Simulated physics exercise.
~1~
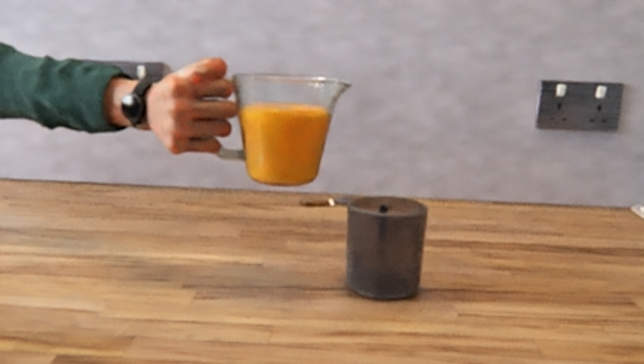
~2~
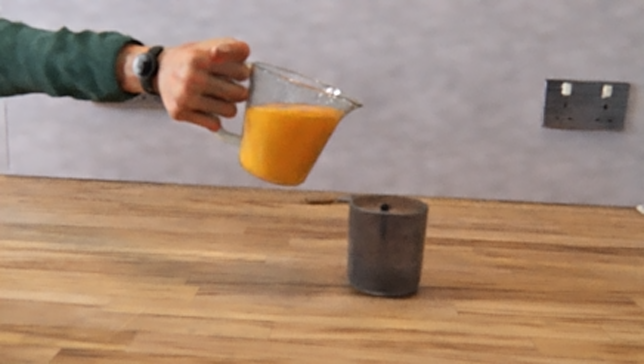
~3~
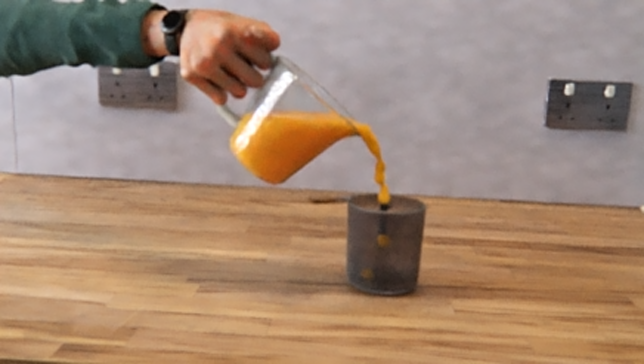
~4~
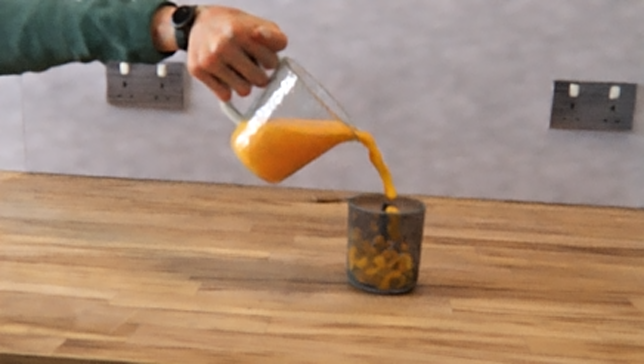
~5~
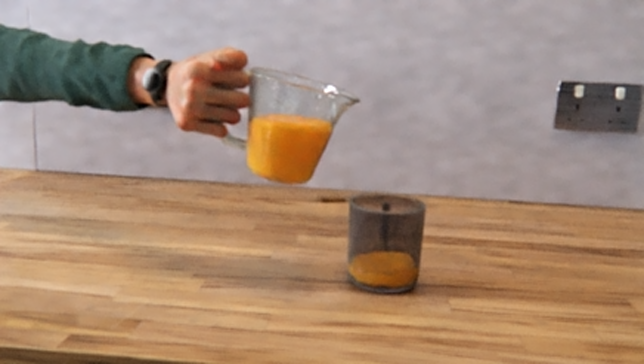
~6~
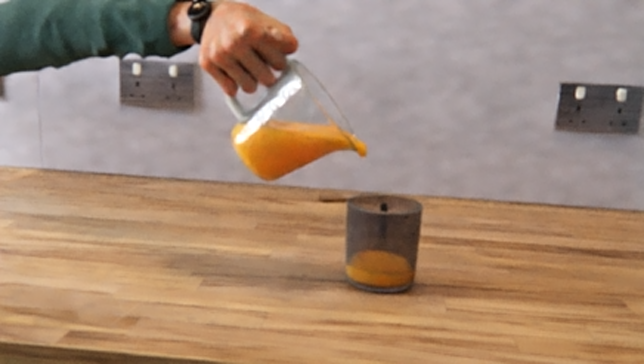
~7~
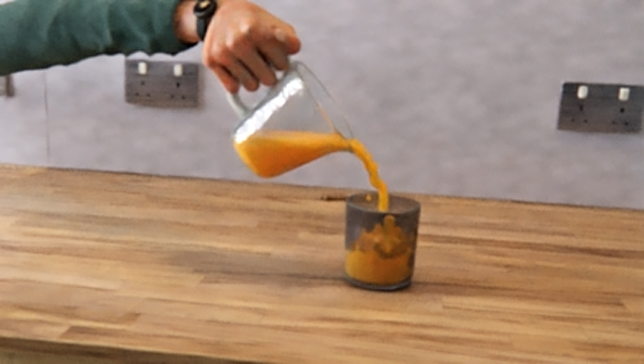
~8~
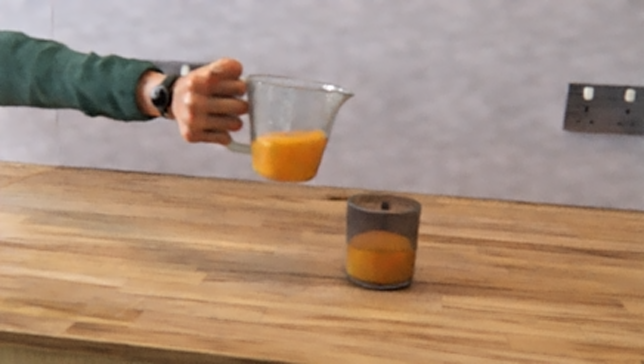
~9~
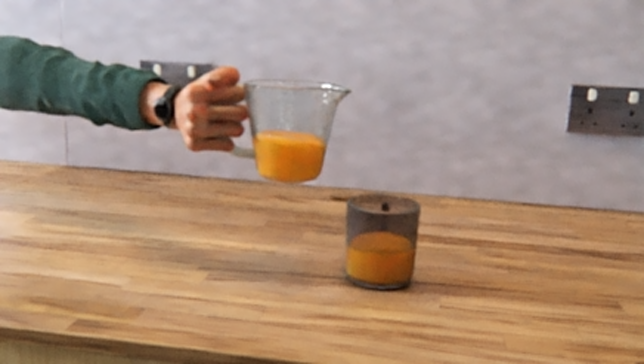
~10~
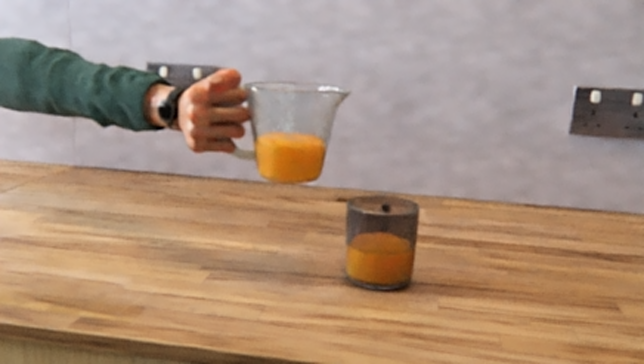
On a wooden worktop, a hand tipped a glass jug and poured orange juice into a dark see-through cup, eased back, then poured again before levelling the jug, leaving the cup more than half full and some juice still in the jug.
